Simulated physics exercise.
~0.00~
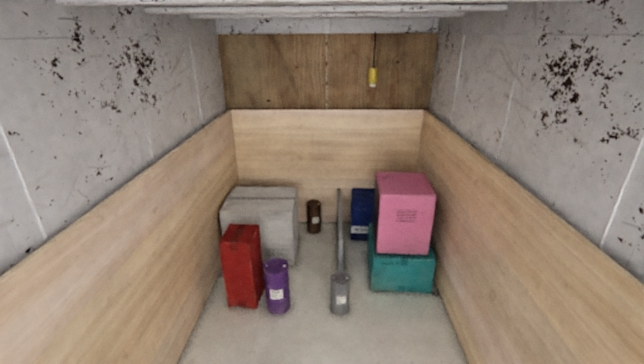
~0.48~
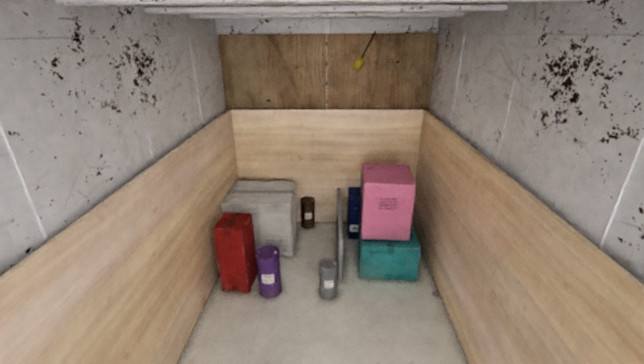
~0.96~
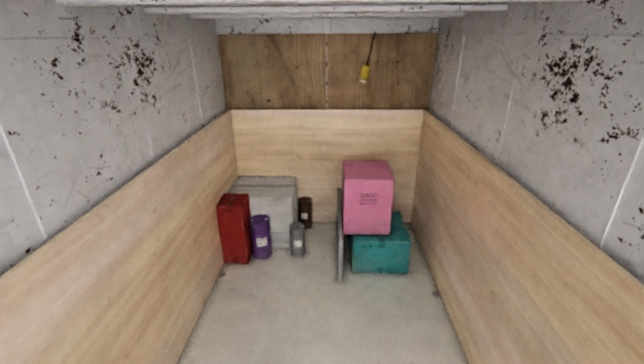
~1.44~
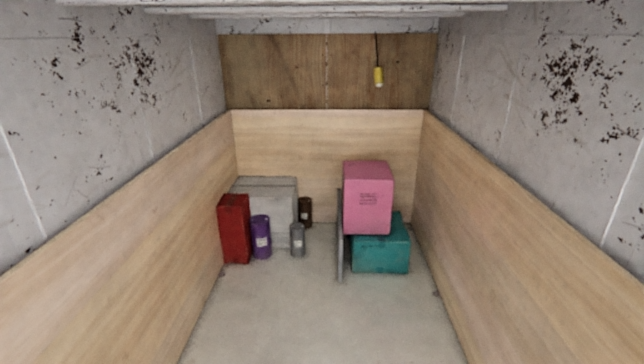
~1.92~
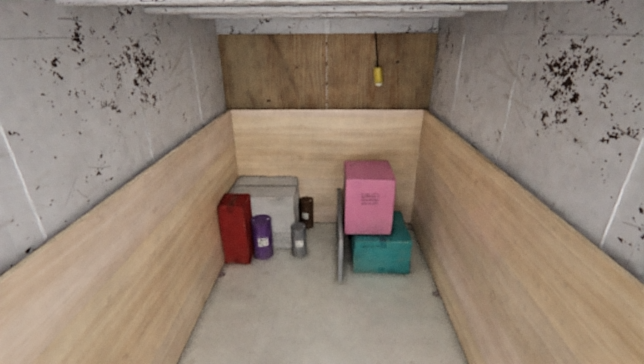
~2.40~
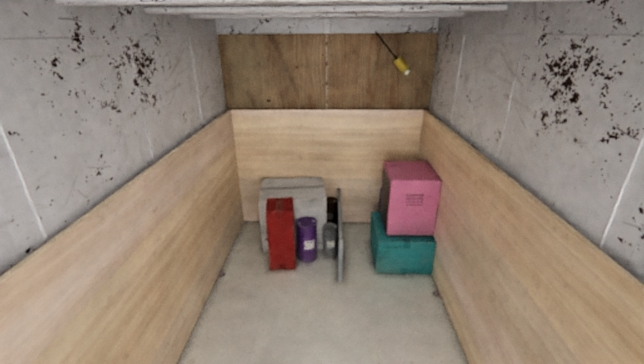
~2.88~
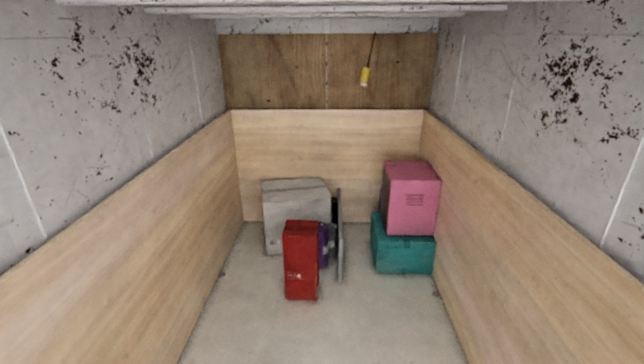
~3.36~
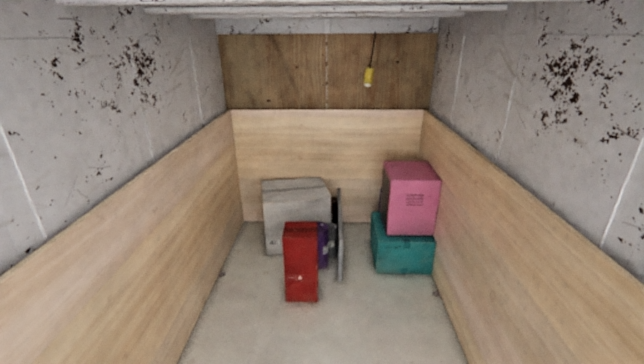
A pink box rode on a turquoise one as the load in a van slid toward the back wall and left, then shifted right, and the red box slid forward, ending upright in front of the purple canister while a yellow lamp swung.
